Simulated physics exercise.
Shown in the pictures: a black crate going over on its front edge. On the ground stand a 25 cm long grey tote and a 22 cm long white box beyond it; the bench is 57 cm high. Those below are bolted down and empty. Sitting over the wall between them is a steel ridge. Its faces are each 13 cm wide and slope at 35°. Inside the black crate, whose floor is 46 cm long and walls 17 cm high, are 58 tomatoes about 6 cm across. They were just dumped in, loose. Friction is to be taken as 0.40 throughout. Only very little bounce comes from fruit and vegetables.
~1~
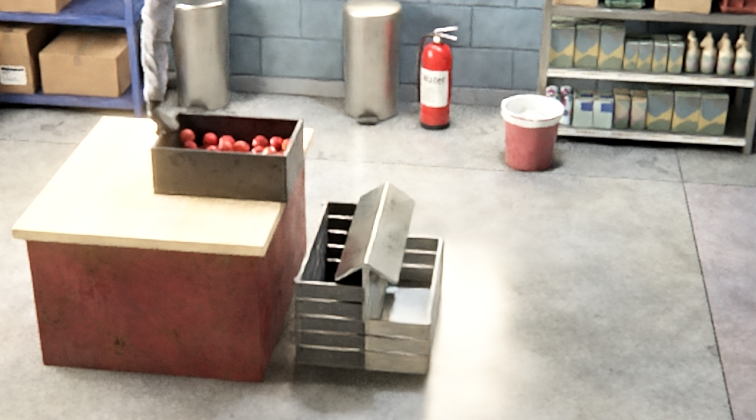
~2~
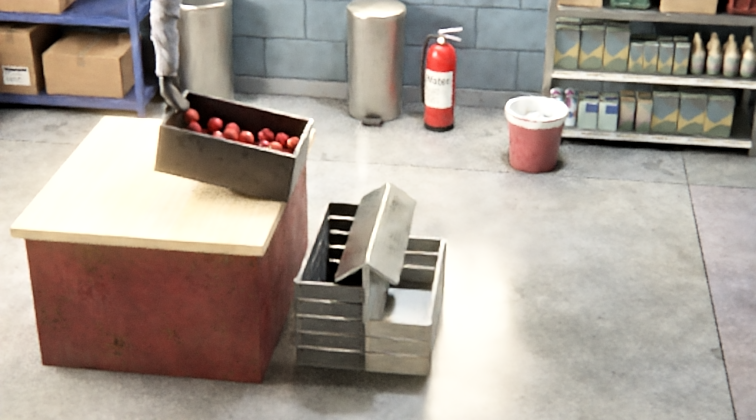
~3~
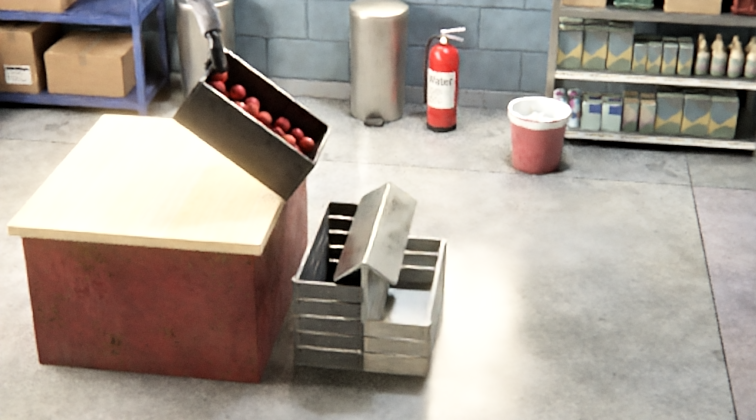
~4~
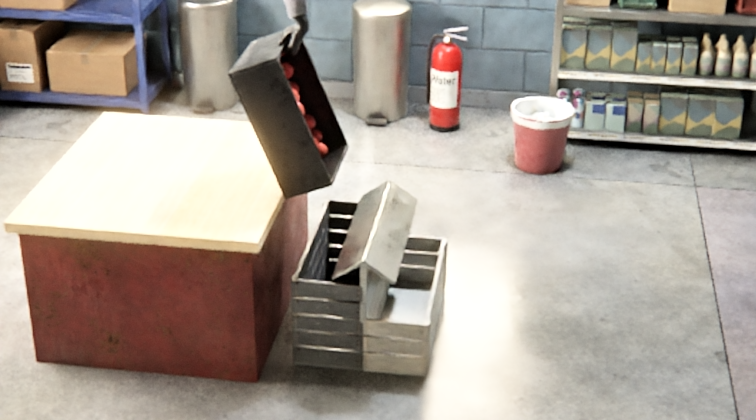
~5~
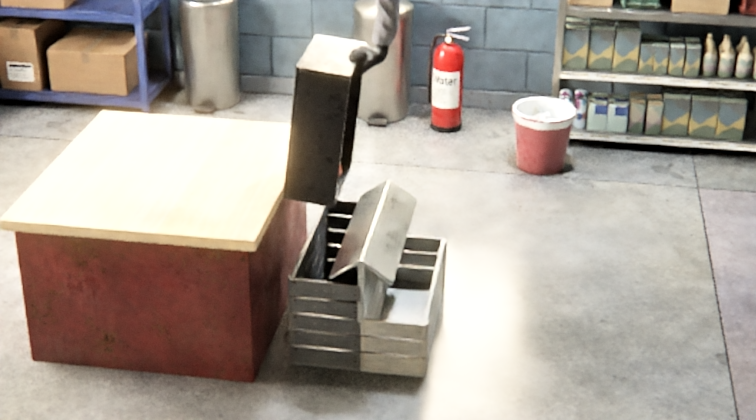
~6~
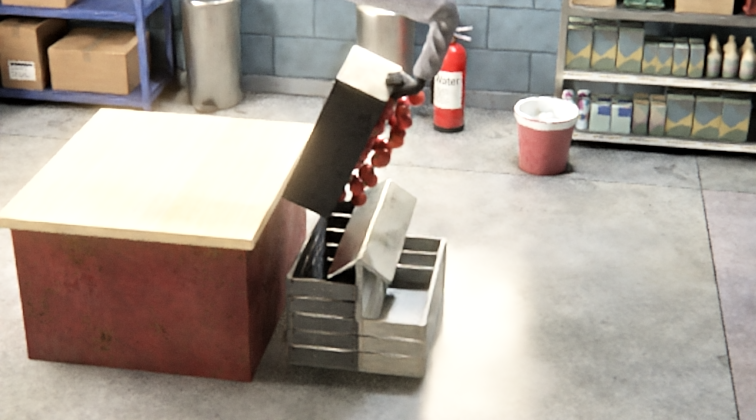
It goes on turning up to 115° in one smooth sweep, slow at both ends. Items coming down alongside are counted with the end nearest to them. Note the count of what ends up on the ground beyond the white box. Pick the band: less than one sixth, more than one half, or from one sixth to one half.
The band is more than one half.
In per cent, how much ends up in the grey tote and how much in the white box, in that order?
Roughly 30 % for the first place and 0 % for the second.
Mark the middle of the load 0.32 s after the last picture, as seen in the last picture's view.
Around (480, 315).
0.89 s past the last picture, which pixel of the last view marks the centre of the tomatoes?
Somewhere about (595, 345) in pixels.
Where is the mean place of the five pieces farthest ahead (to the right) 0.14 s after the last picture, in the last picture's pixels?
Centre: About (489, 215) px.
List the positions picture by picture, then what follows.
In the first frame (we follow the rim corner now nearest the camera), black crate at (283, 156); white box at (425, 323); tilt 0°; nothing out yet.
The second frame shows black crate at (292, 156); tilt 11°.
The third frame shows black crate at (313, 163); tilt 36°.
The fourth frame shows black crate at (332, 181); tilt 68°.
The fifth frame shows black crate at (335, 204); tilt 96°.
The sixth frame shows black crate at (331, 216); white box at (420, 324); tilt 113°; 17 out, the lowest tomato at (359, 199).
Then, 0.14 s after the last picture, tilt 115°; 8 still in the black crate and 50 in the air.
Then, 0.32 s after the last picture, tilt 115°; 5 in the grey tote, 30 on the ground beyond the white box and 23 in the air.
Then, 0.57 s after the last picture, tilt 115°; 15 in the grey tote, 39 on the ground beyond the white box and 4 in the air.
When it is over (0.89 s after the last picture), 16 in the grey tote, 2 on the ground short of the grey tote and 40 on the ground beyond the white box. Asked share, 40 of 58, 69 per cent.
